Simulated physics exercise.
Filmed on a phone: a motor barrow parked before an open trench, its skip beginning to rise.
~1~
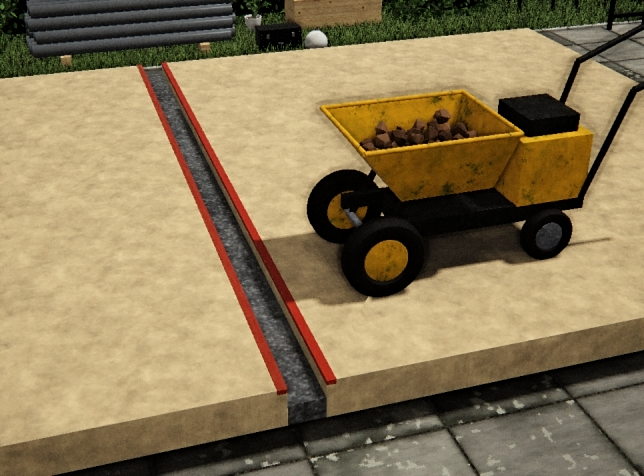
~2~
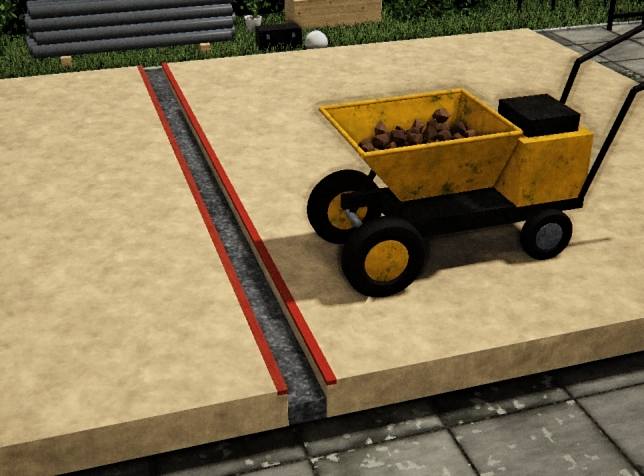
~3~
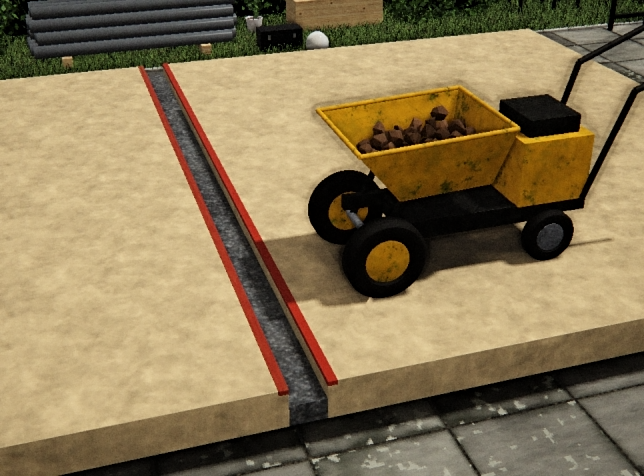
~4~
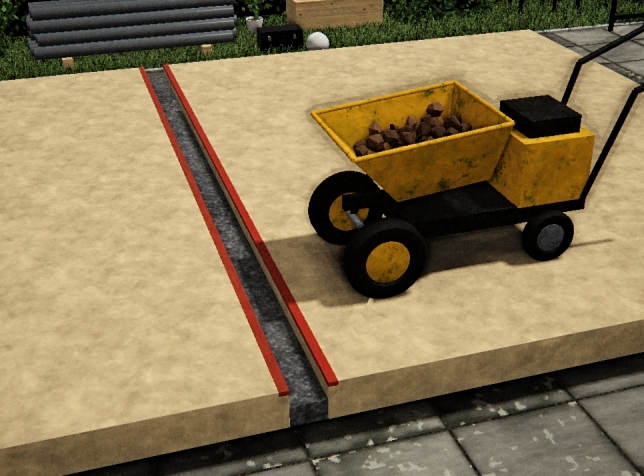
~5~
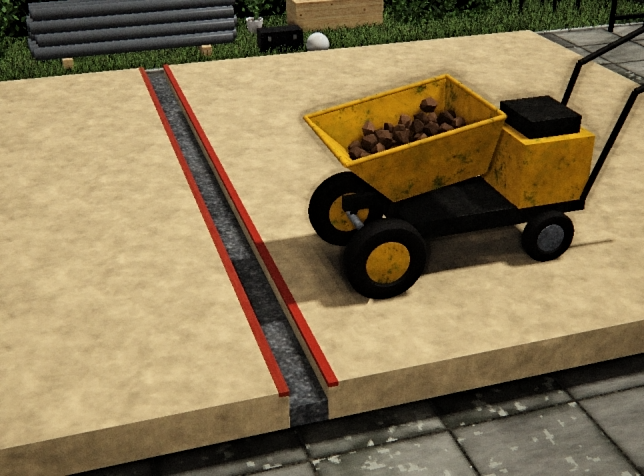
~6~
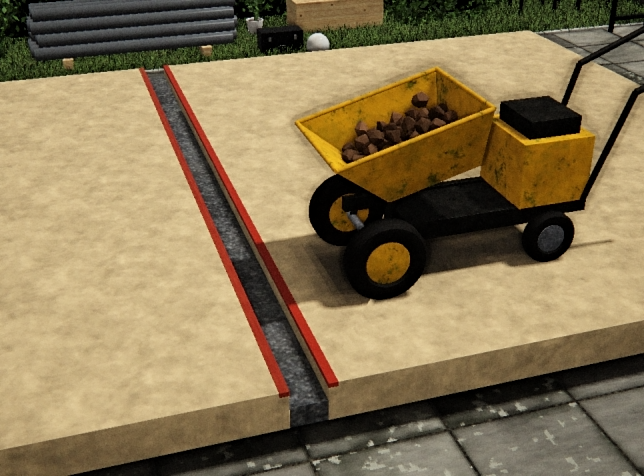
A yellow motor barrow loaded with brown clods stood still beside a narrow, red-edged trench, while its skip slowly tilted up at the back and its front lip dipped a little to the left.
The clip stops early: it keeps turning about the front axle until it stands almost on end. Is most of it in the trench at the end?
Between the edges lies only the smaller part of the load.
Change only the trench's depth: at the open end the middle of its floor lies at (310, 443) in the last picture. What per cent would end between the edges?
Near 30 %.
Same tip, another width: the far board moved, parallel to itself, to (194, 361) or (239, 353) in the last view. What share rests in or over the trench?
First some 90, then 50 per cent.
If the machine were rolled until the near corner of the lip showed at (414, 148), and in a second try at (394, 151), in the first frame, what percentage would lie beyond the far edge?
Roughly 20 per cent, and 50 per cent.
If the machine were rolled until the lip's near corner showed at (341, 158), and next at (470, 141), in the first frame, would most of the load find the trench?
At the first place less than half, at the second below a half.
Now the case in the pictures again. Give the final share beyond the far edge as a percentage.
Near 75 %.
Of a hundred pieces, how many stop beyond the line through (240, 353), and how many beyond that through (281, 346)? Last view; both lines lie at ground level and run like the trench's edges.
About 50 and 90 per cent.
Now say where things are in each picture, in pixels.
In the first frame, lip of the skip near (365, 155), level; top of the load near (436, 147), clay clods; first edge of the trench near (309, 337); far edge near (263, 345), the trench under half as wide as the skip, and about half as deep as wide.
In the second frame, lip of the skip near (364, 155), level; top of the load near (435, 146).
In the third frame, lip of the skip near (360, 157), tipped barely; top of the load near (434, 145).
In the fourth frame, lip of the skip near (354, 161), tipped a little; top of the load near (437, 133).
In the fifth frame, lip of the skip near (346, 165), tipped a little; top of the load near (432, 130).
In the sixth frame, lip of the skip near (337, 171), tipped clearly; top of the load near (424, 126); first edge of the trench near (311, 339); far edge near (265, 348).
Shortly afterwards, skip tipped steeply; the whole lot in the skip.
Next, skip tipped right over; all but a few in the skip; only a few in or heaped over the trench; only a few beyond it.
Some moments later, skip tipped right over; a little in the skip; a little in or heaped over the trench; the bulk beyond it.
In the end, skip tipped right over; near a quarter in or heaped over the trench; the bulk beyond it.
